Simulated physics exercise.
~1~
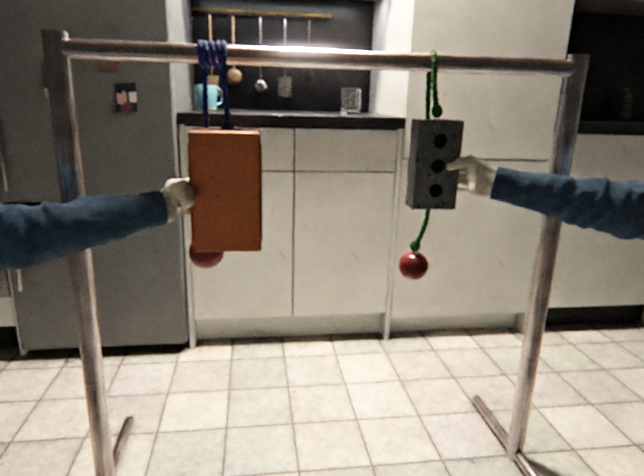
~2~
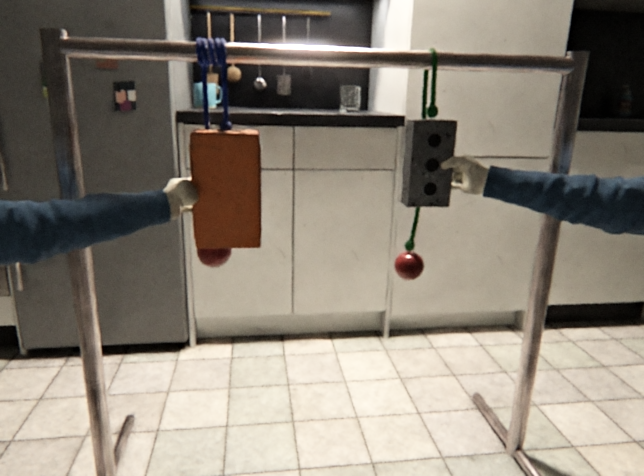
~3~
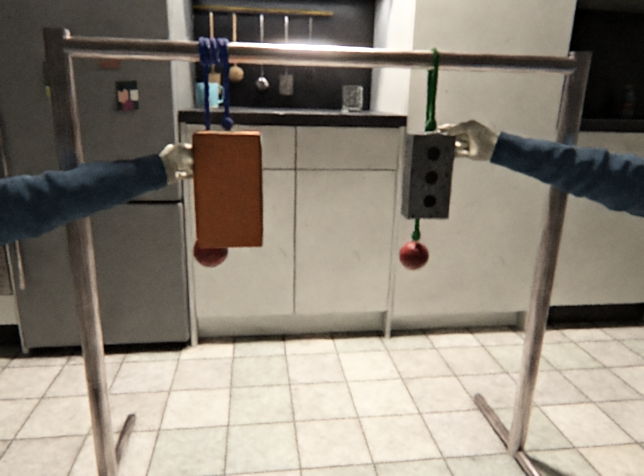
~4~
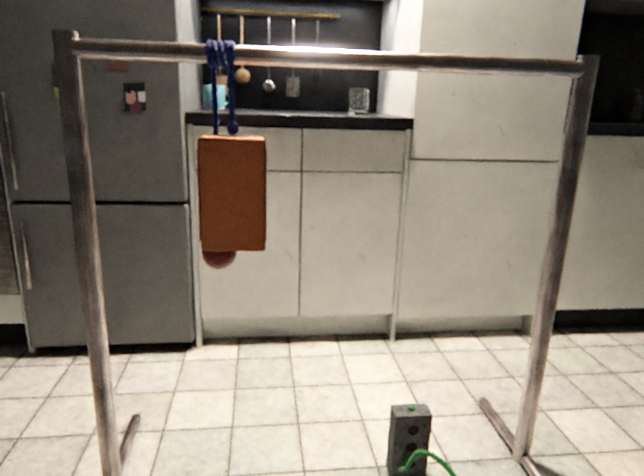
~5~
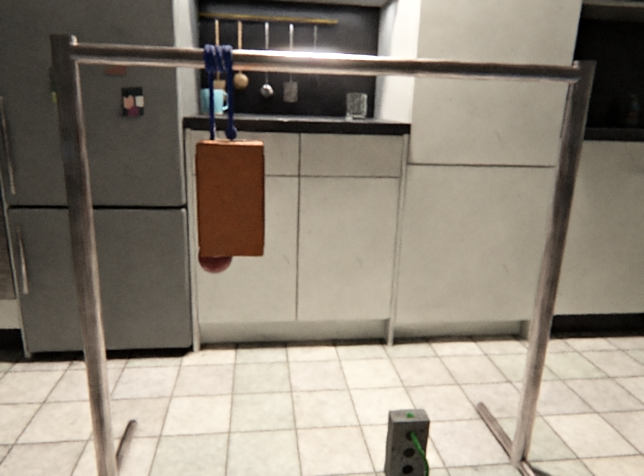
An orange case and a gray paver hung from a rail on ropes, each steadied by a hand, until the hands drew away and the paver dropped to the floor with its green rope, while the orange case stayed hanging from its blue one.
